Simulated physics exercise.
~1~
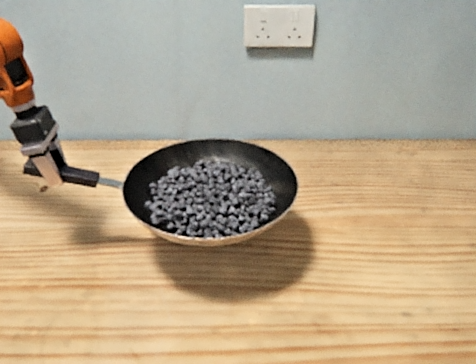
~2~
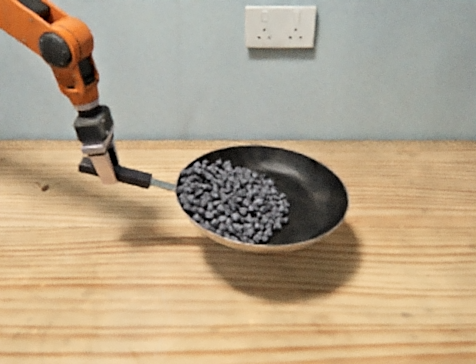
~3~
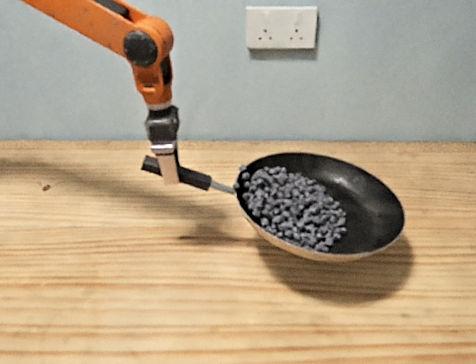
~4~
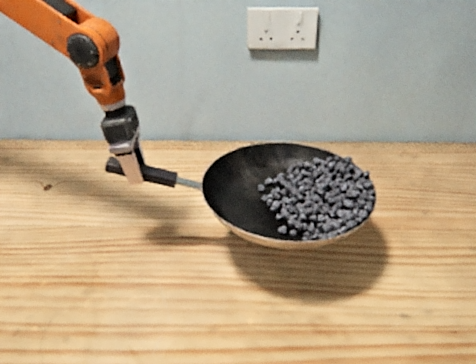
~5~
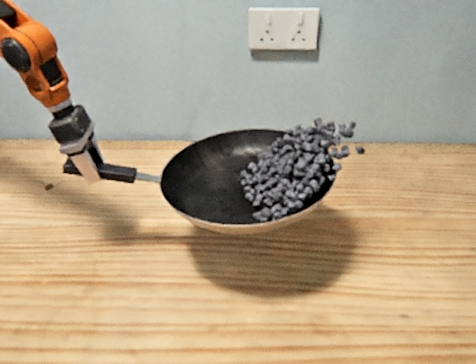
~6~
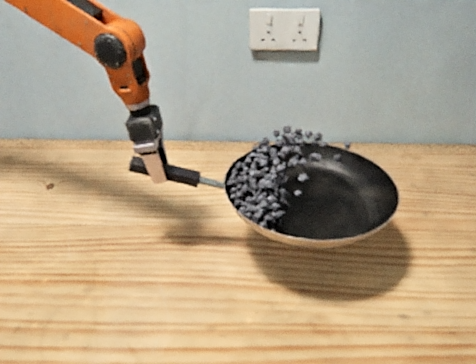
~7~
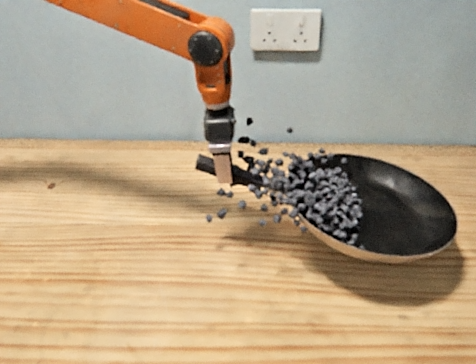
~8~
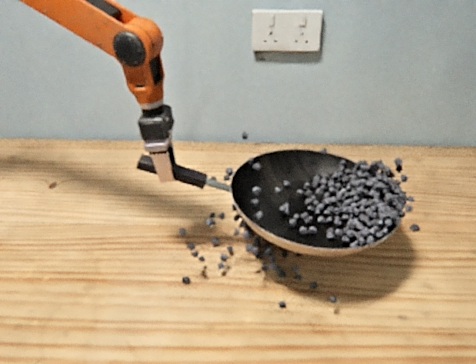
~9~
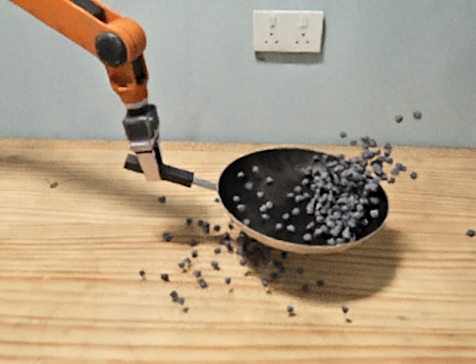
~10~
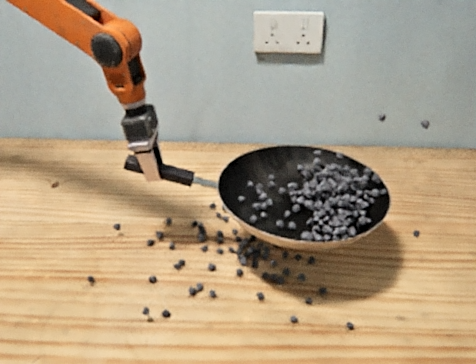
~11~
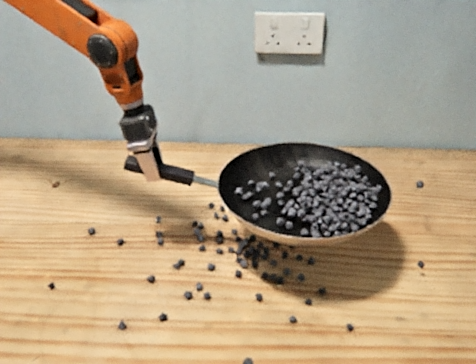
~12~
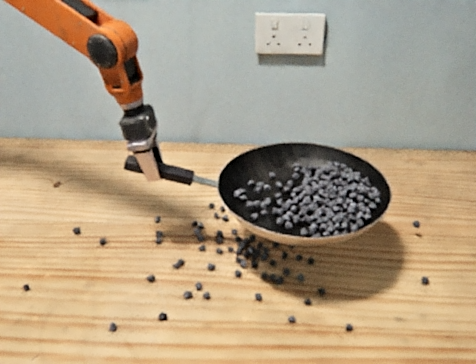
On a wooden tabletop before a pale wall with a power socket, an orange robot arm holds a black frying pan heaped with small grey pebbles just above the surface. The arm carries the pan right, then pulls it back left, and the pebbles slide to the far side and rise over the rim. It pushes right again, and the load surges toward the handle, spilling over the near edge. As the pan moves back left, more pebbles fly off the far side. The pan stops, still holding most of them, with dozens scattered across the table.
